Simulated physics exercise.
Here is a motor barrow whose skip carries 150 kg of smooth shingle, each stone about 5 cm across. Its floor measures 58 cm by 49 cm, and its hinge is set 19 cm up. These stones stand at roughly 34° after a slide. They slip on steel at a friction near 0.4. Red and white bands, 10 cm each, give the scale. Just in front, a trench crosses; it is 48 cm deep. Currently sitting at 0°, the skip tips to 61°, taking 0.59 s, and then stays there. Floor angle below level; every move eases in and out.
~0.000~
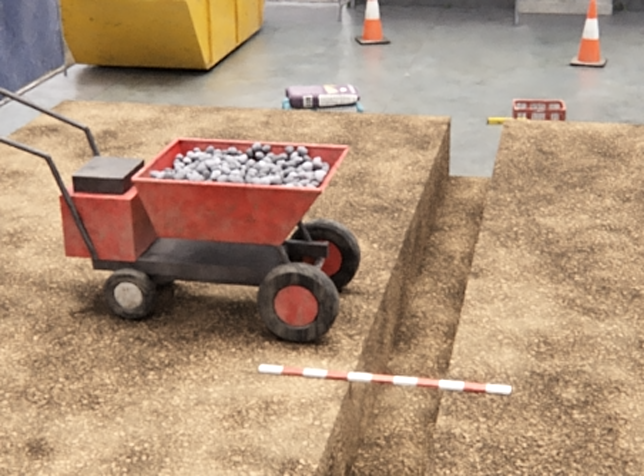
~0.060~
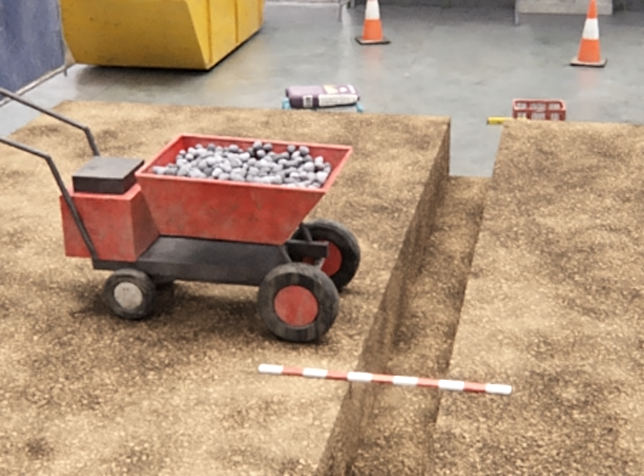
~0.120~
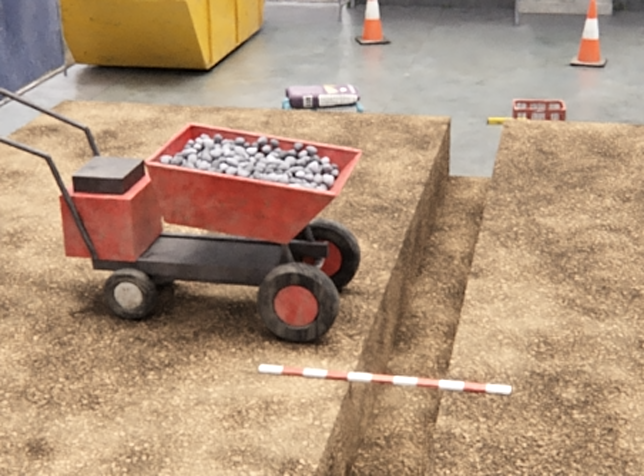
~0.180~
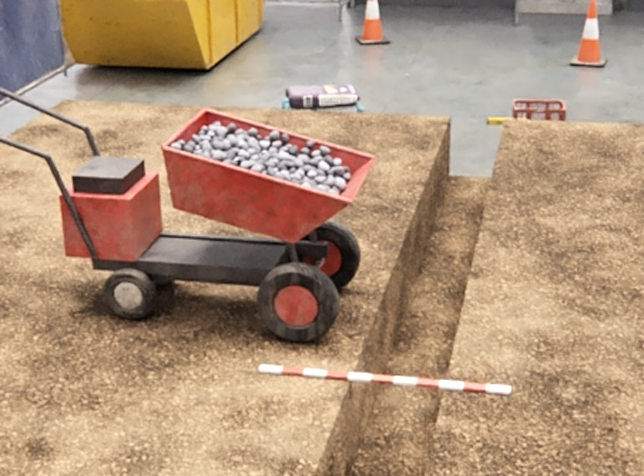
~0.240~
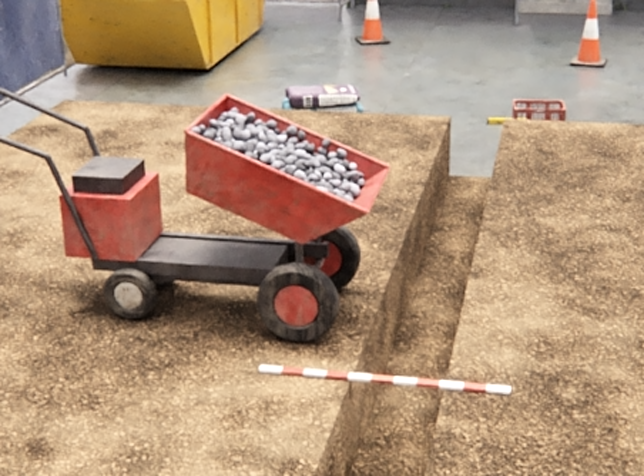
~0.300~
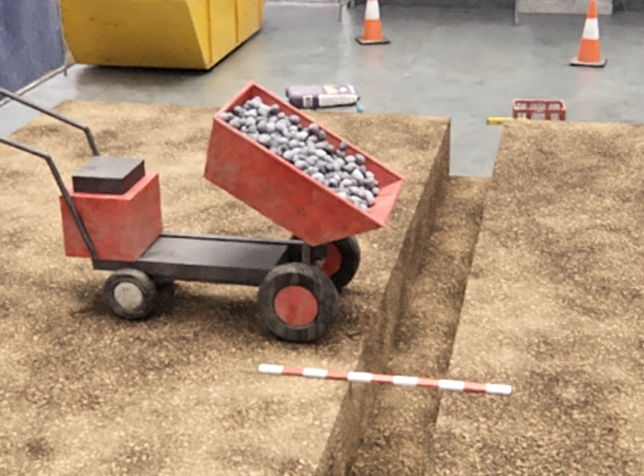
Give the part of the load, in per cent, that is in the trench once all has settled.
Close to 24 in a hundred.
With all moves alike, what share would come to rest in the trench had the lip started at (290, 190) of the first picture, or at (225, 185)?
Roughly 40 percent for the first, and 70 percent for the second.
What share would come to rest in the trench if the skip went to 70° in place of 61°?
Some 20 in a hundred, I'd say.
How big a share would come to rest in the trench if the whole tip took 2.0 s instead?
My guess is near 45 percent.
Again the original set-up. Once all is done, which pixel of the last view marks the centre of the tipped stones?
Roughly at pixel (518, 324).
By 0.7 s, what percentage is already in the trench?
Approx. 5 % of the load.
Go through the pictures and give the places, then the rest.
In the first picture, the skip is at 0°, its lip at (321, 191); the top of the load is at (250, 154).
The second picture shows lip at (325, 192), floor tilted 2°, highest stones at (250, 151); the stones move at 0.5 m/s on average.
In the third picture, the skip is at 7°, its lip at (336, 195); the top of the load is at (218, 145); the stones move at 1.0 m/s on average.
The fourth picture shows lip at (350, 202), floor tilted 14°, highest stones at (217, 133); the stones move at 1.3 m/s on average.
The fifth picture shows lip at (367, 212), floor tilted 22°, highest stones at (230, 120); the stones move at 1.5 m/s on average.
In the sixth picture, the skip is at 31°, its lip at (383, 226); the top of the load is at (250, 110); the stones move at 1.6 m/s on average.
After 0.4 s the floor is at 51°; 100 % in the skip; the foremost stones are at (399, 229).
After 0.7 s the floor is at 61°; 83 % in the skip, 7 % in the trench, 10 % past the trench; the foremost stones are at (491, 312).
After 1.0 s the floor is at 61°; 29 % in the skip, 6 % in the trench, 65 % past the trench; the foremost stones are past the picture's edge.
After 3.0 s the floor is at 61°; 7 % in the skip, 24 % in the trench, 69 % past the trench; the foremost stones are past the picture's edge.
